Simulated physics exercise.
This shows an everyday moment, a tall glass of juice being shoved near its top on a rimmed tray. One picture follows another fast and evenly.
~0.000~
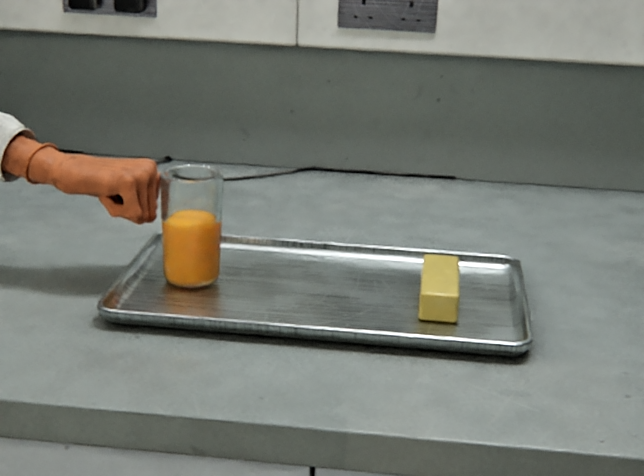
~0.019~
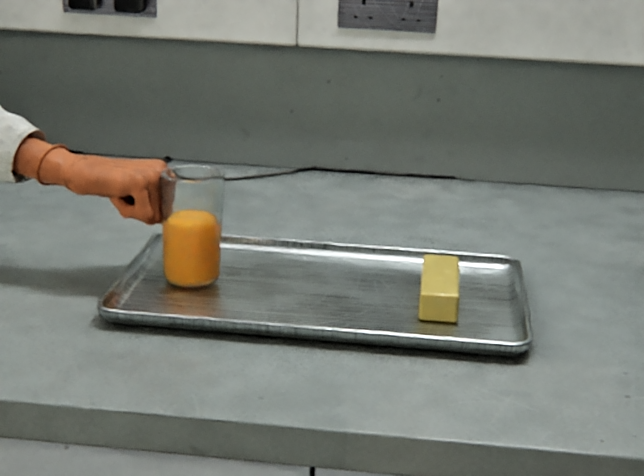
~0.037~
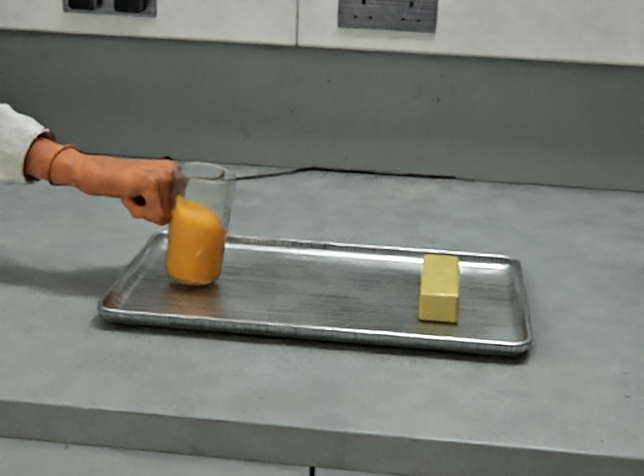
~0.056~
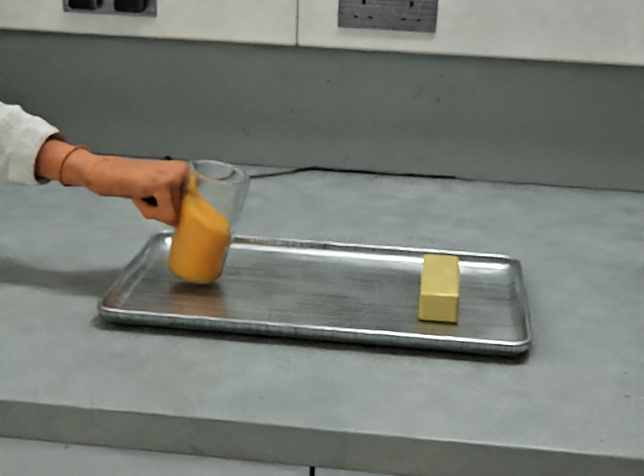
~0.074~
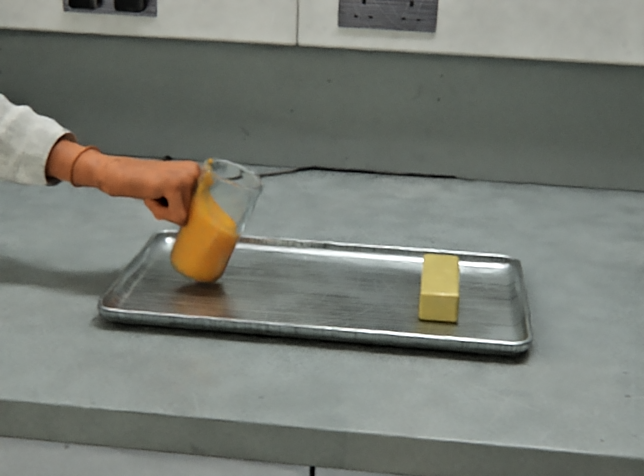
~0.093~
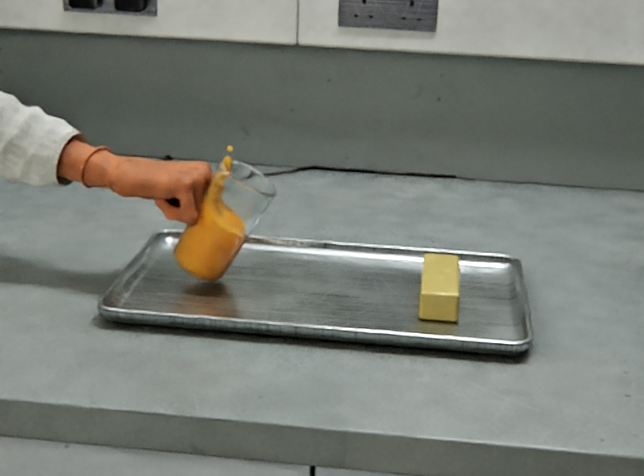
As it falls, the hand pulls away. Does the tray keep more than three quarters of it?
Basically, the tray catches more than three quarters of it.
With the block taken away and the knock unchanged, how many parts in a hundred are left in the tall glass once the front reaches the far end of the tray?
60 percent or so.
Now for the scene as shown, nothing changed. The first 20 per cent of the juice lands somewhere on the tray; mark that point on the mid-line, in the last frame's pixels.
I'd mark it somewhere close to pixel (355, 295).
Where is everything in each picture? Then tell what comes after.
In the first frame, it leans 0°; its right rim is at (220, 177); the juice meets the walls at (168, 214) and (218, 218); the tray's far rim is at (523, 298); a block is fixed to the tray further along.
In the second frame, it leans 0°; its right rim is at (221, 177); the juice meets the walls at (168, 214) and (218, 218).
In the third frame, it leans 7°; its right rim is at (233, 179); the juice meets the walls at (176, 195) and (220, 218).
In the fourth frame, it leans 14°; its right rim is at (247, 182); the juice meets the walls at (190, 180) and (232, 225).
In the fifth frame, it leans 21°; its right rim is at (260, 187); the juice meets the walls at (195, 204) and (240, 227).
In the sixth frame, it leans 28°; its right rim is at (273, 194); the juice meets the walls at (194, 217) and (249, 225); 1 per cent is over the edge.
A moment on, the tall glass lies on its side and 99 per cent is in the glass, 0 on the tray and 1 above or beyond its rim.
Next, the tall glass lies on its side and 54 per cent is in the glass, 34 on the tray and 12 above or beyond its rim.
Then the tall glass lies on its side and 29 per cent is in the glass, 45 on the tray and 26 above or beyond its rim.
Later the tall glass lies on its side and 17 per cent is in the glass, 77 on the tray and 6 above or beyond its rim.
Finally, 94 per cent is held by tray and glass, 6 is off the tray.
